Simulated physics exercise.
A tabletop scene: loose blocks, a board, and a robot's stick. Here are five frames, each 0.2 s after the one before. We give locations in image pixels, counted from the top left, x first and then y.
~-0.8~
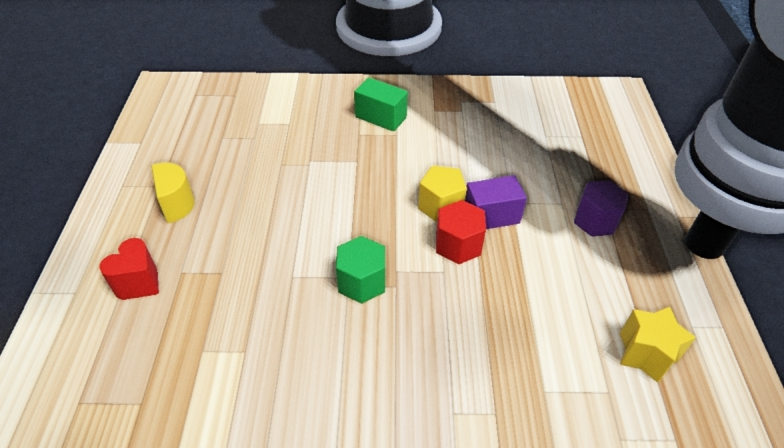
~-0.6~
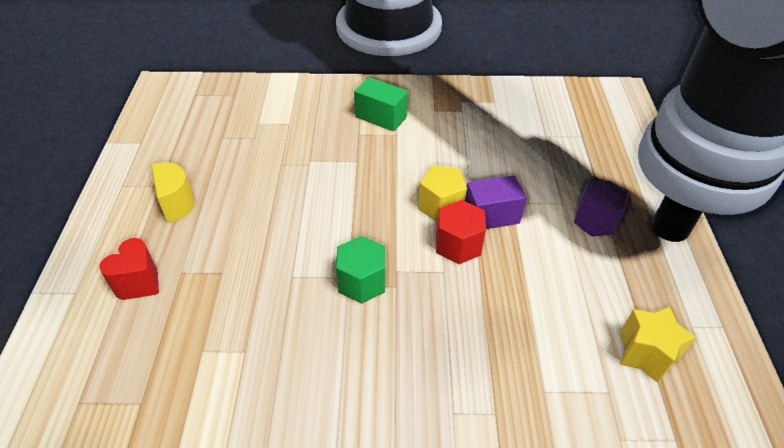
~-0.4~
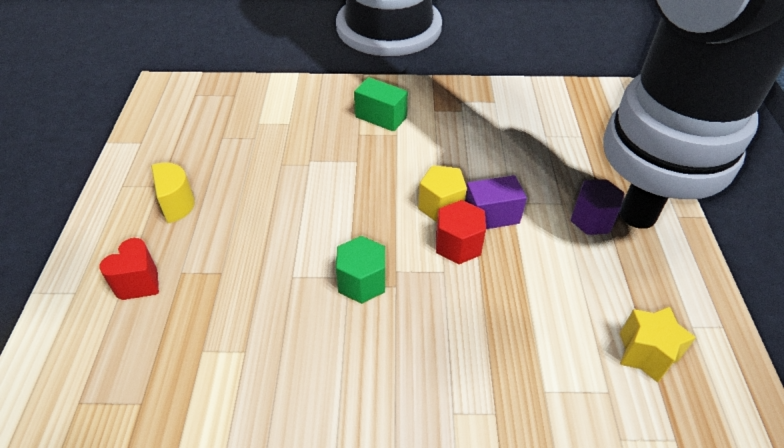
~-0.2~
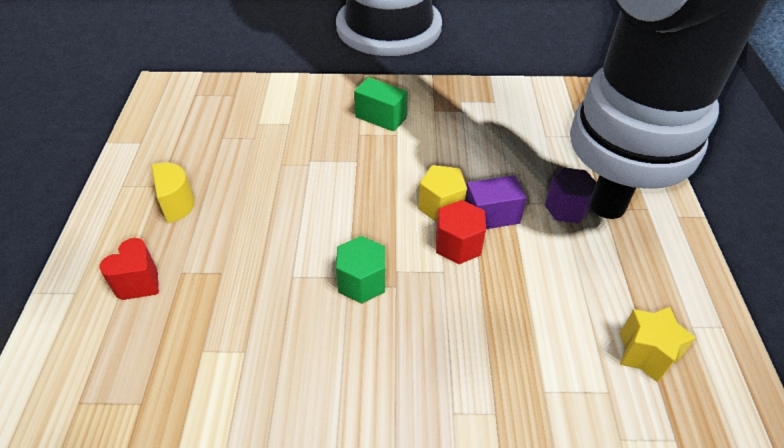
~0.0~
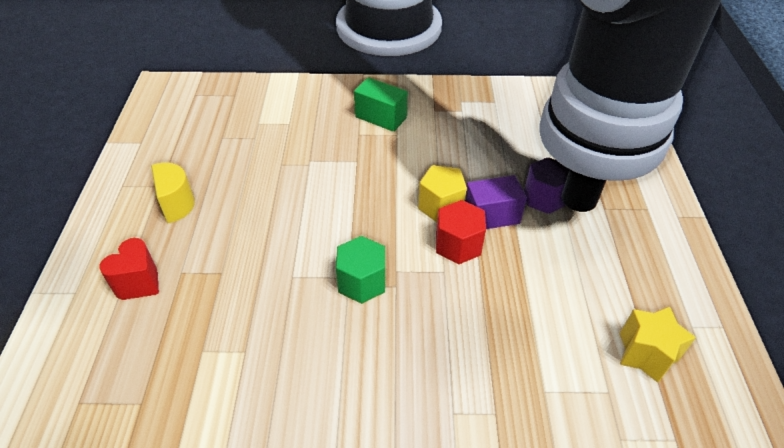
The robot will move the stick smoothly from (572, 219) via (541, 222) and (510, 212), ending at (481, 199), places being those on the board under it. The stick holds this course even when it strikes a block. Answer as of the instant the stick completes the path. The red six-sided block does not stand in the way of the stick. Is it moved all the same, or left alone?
That block will keep its spot.
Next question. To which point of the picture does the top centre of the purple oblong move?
The centre of its top face lies at (439, 171).
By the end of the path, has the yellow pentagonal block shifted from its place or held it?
Displaced.
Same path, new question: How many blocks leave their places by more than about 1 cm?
A group of three or more is moved.
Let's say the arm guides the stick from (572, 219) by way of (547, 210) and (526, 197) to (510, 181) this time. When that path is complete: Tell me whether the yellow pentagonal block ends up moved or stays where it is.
It stays put.
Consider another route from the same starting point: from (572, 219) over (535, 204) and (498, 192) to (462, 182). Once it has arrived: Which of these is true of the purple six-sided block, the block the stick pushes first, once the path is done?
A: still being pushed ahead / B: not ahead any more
I'll go with B - not ahead any more.
On the path given first. Halfway along, stick at (529, 199); yellow pentagonal block at (433, 177); purple oblong at (483, 185); purple six-sided block at (538, 167), turned 50° clockwise.
At the end, stick at (484, 180); yellow pentagonal block at (389, 170), turned 15° anticlockwise; red six-sided block still; purple oblong at (439, 171); purple six-sided block at (535, 165), turned 60° clockwise.
